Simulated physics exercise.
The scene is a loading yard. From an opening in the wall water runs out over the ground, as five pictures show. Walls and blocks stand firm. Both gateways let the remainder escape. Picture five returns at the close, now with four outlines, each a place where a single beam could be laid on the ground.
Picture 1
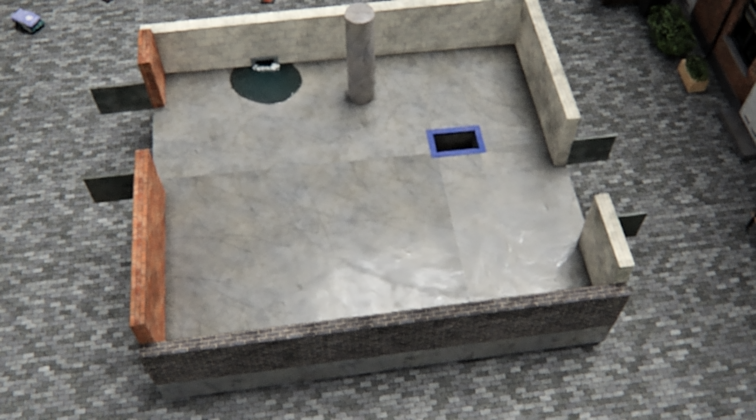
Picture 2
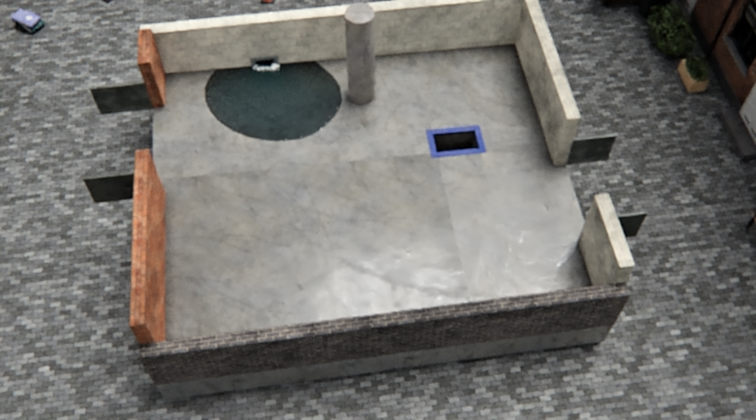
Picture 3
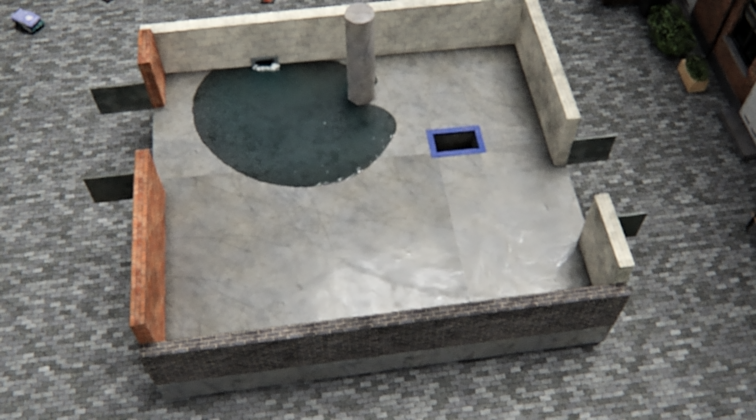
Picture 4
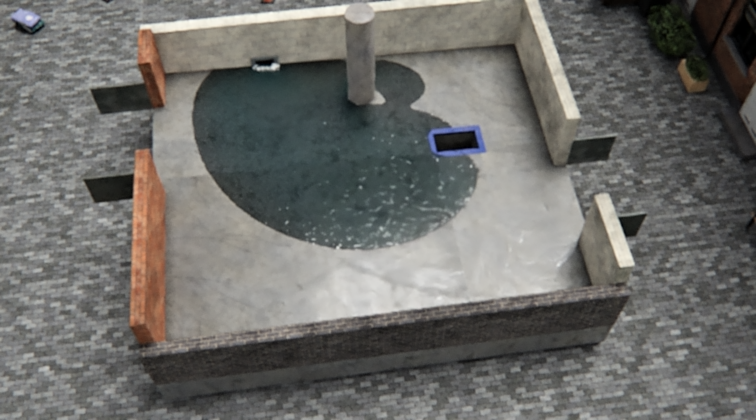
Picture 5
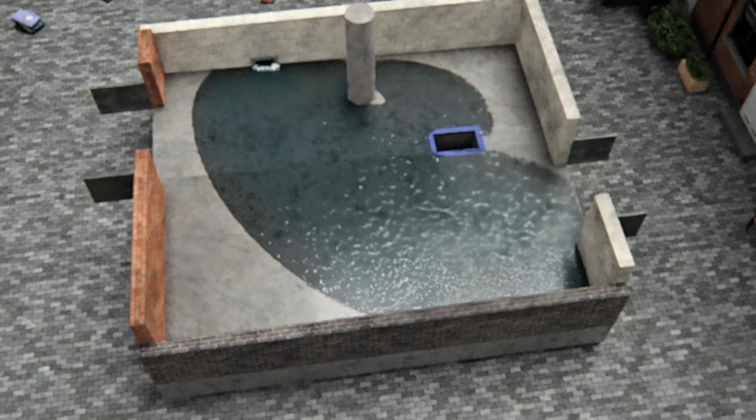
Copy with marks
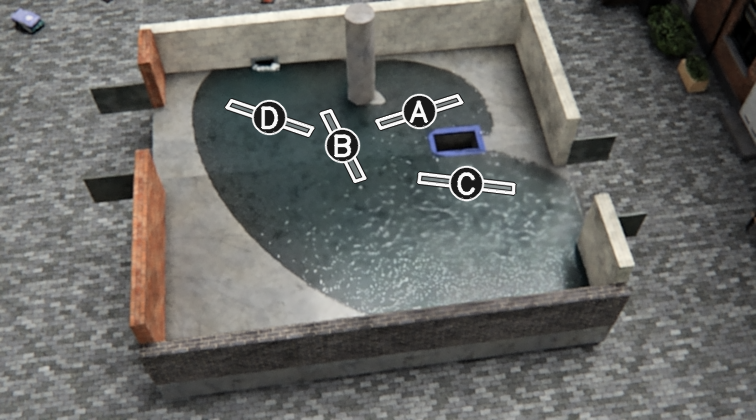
Dark water spreads from the back wall across the walled yard, passing a pillar and reaching a blue-edged gully.
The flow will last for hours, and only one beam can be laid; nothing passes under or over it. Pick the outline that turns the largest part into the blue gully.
D works best here.
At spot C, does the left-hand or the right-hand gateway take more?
The right gate.
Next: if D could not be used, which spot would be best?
C.
On the marked copy, A from (378, 124) to (459, 99); B from (325, 112) to (359, 179); C from (419, 178) to (513, 188); D from (229, 104) to (310, 131).
For spot A, about 6 % of the stream runs into the blue gully, about 94 % out by the gates.
For spot B, about 9 % of the stream runs into the blue gully, about 90 % out by the gates.
For spot C, about 13 % of the stream runs into the blue gully, about 86 % out by the gates.
For spot D, about 28 % of the stream runs into the blue gully, about 71 % out by the gates.
